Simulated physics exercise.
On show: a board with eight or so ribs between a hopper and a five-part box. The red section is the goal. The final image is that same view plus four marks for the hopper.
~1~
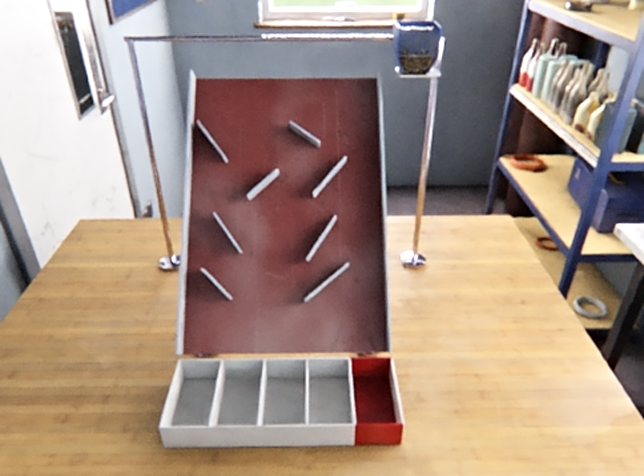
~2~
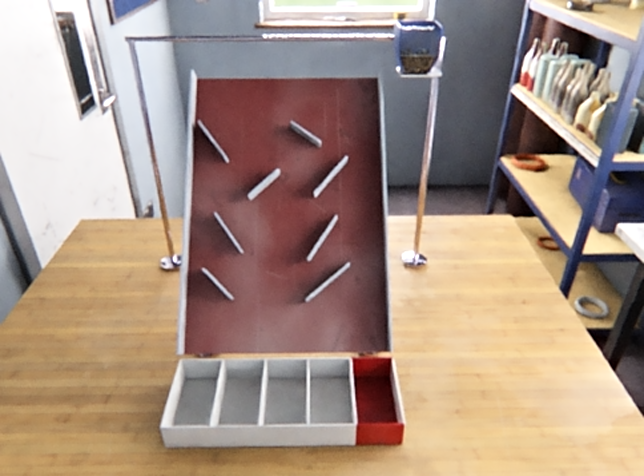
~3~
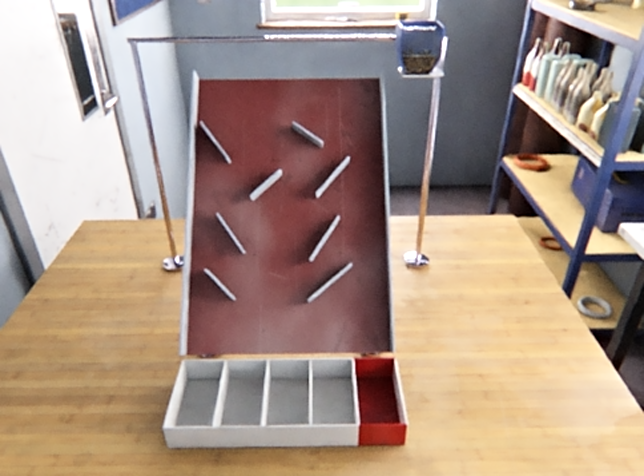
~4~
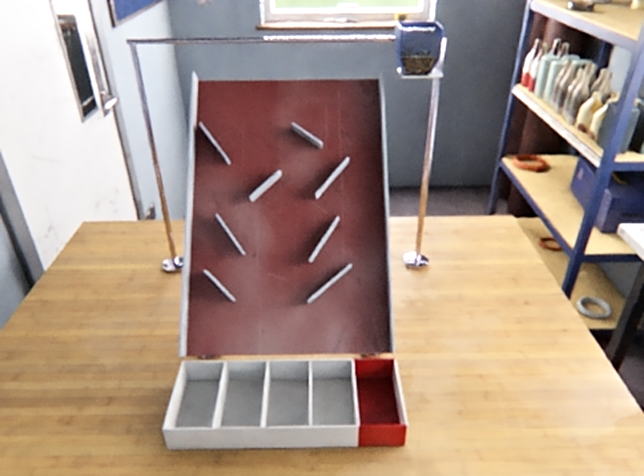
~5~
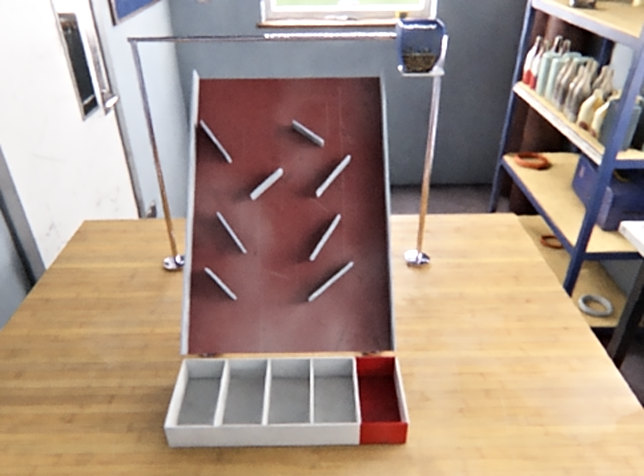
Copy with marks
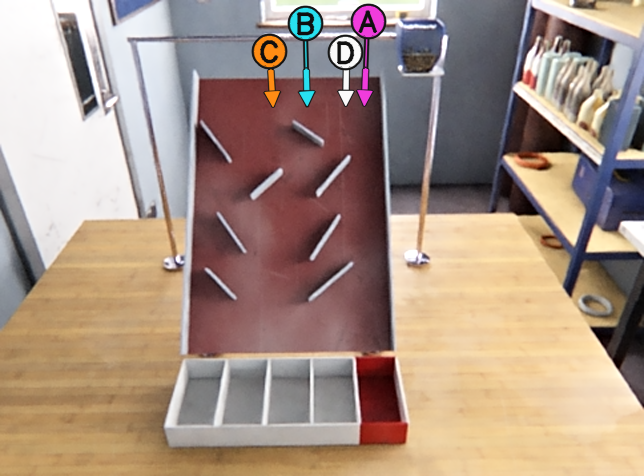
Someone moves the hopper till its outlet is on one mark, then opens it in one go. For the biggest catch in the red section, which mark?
Mark A does it best.
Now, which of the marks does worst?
C.
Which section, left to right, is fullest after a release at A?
The fifth.
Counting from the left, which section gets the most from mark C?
The third.
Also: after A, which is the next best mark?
That would be D.
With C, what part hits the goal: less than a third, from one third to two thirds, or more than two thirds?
Mark C gives less than a third.
On the marked copy, mark A meets the board at (364, 100); mark B meets the board at (307, 100); mark C meets the board at (272, 101); mark D meets the board at (345, 100).
If A is chosen, the larger part in the red section, roughly a quarter in other sections.
If B is chosen, about a tenth in the red section, roughly two thirds in other sections, roughly a quarter held on the board.
If C is chosen, not one piece in the red section, almost all in other sections, about a tenth held on the board.
If D is chosen, roughly half in the red section, roughly half in other sections, just a few outside the box.
